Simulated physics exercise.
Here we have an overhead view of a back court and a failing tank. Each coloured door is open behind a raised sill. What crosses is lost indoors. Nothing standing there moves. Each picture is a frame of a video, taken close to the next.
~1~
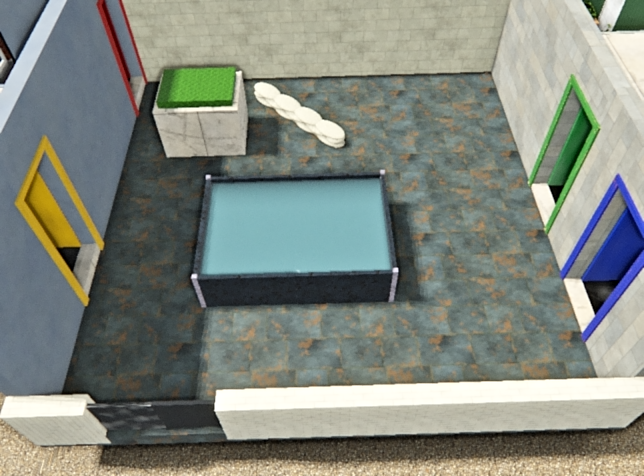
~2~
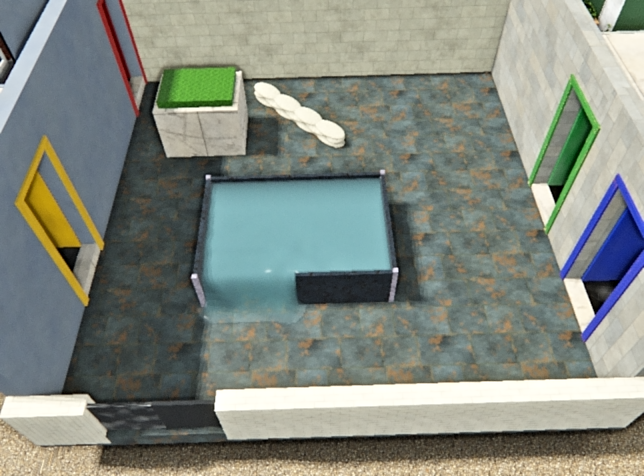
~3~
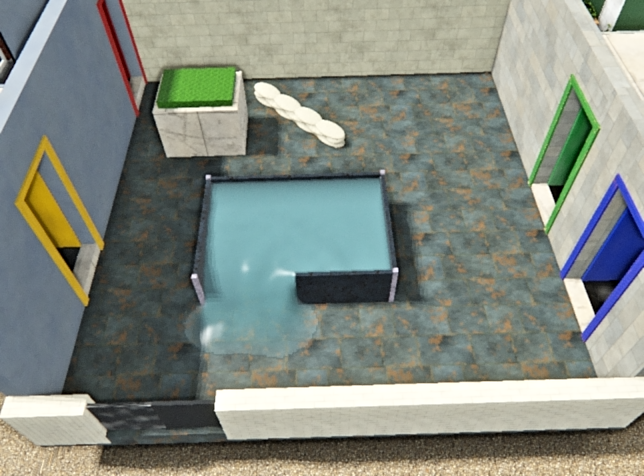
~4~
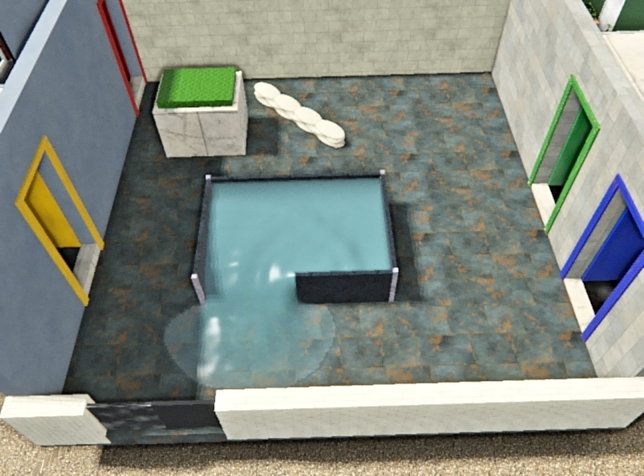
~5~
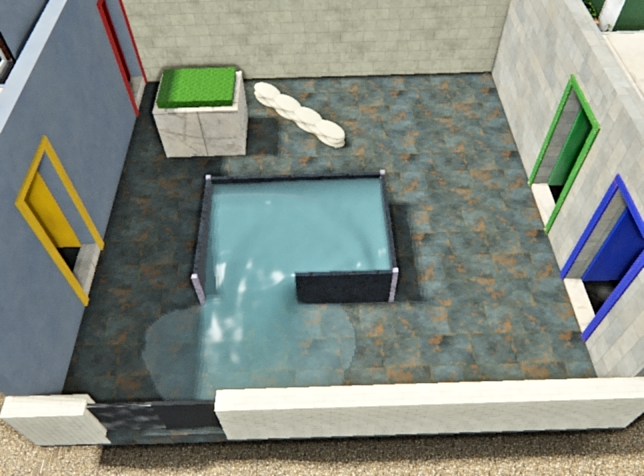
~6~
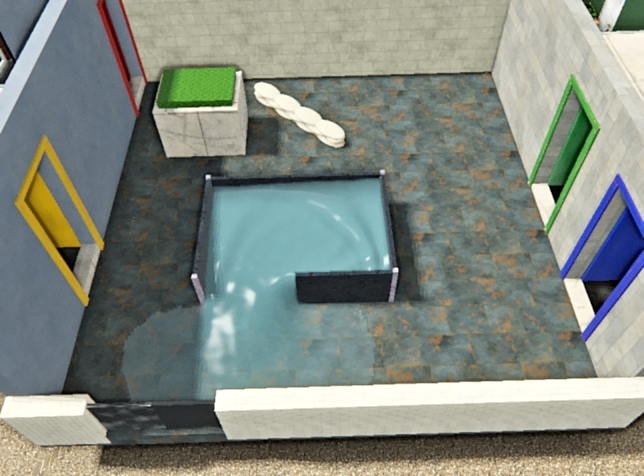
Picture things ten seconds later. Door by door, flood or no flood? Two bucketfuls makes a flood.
Green door: No flood, yellow door: No flood, blue door: Flood, red door: No flood.
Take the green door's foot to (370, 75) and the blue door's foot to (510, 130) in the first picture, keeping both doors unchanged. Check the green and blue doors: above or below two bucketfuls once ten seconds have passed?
As it turns out, the green door keeps within it while the blue door keeps within it.
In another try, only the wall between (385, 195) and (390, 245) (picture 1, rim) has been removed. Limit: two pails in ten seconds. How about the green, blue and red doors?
The green door exceeds the limit, the blue door exceeds the limit and the red door falls short.
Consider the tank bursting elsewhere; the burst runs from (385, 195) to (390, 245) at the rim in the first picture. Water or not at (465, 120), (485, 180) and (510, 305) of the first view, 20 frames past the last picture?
The first spot is soaked, the second soaked and the third soaked.
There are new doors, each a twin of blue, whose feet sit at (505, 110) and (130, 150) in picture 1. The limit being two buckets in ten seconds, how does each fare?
Comes up short; tops it.
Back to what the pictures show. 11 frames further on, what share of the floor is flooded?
It comes out near 25 percent.
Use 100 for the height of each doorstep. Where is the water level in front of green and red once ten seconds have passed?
I'd put the first at close to 100 per cent and the second at close to 40 per cent.
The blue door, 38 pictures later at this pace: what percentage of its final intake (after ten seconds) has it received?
Some 70 per cent.
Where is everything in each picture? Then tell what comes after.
Still water in the water tank at (296, 225), in the first picture.
Water pours out at (251, 295) and has run to (300, 313), in the second picture.
The front is at (305, 339), out from the gap at (251, 295), in the third picture.
Water pours out at (251, 296) and has run to (282, 385), in the fourth picture.
Water pours out at (251, 296) and has run to a hidden place, in the fifth picture.
The front is at a hidden place, out from the gap at (251, 296), in the sixth picture.
A moment on, water covers 10 % of the floor; the green door not reached, the yellow door not reached, the blue door not reached, the red door not reached.
Next, water covers 25 % of the floor; the green door not reached, the yellow door wet at the sill, nothing in, the blue door not reached, the red door not reached.
Then, water covers 50 % of the floor; the green door not reached, the yellow door wet at the sill, nothing in, the blue door over two buckets in, the red door not reached.
Later, water covers 75 % of the floor; the green door wet at the sill, nothing in, the yellow door wet at the sill, nothing in, the blue door far over two buckets in, the red door wet at the sill, nothing in.
In the end, water covers 95 % of the floor; the green door wet at the sill, nothing in, the yellow door wet at the sill, nothing in, the blue door far over two buckets in, the red door wet at the sill, nothing in.
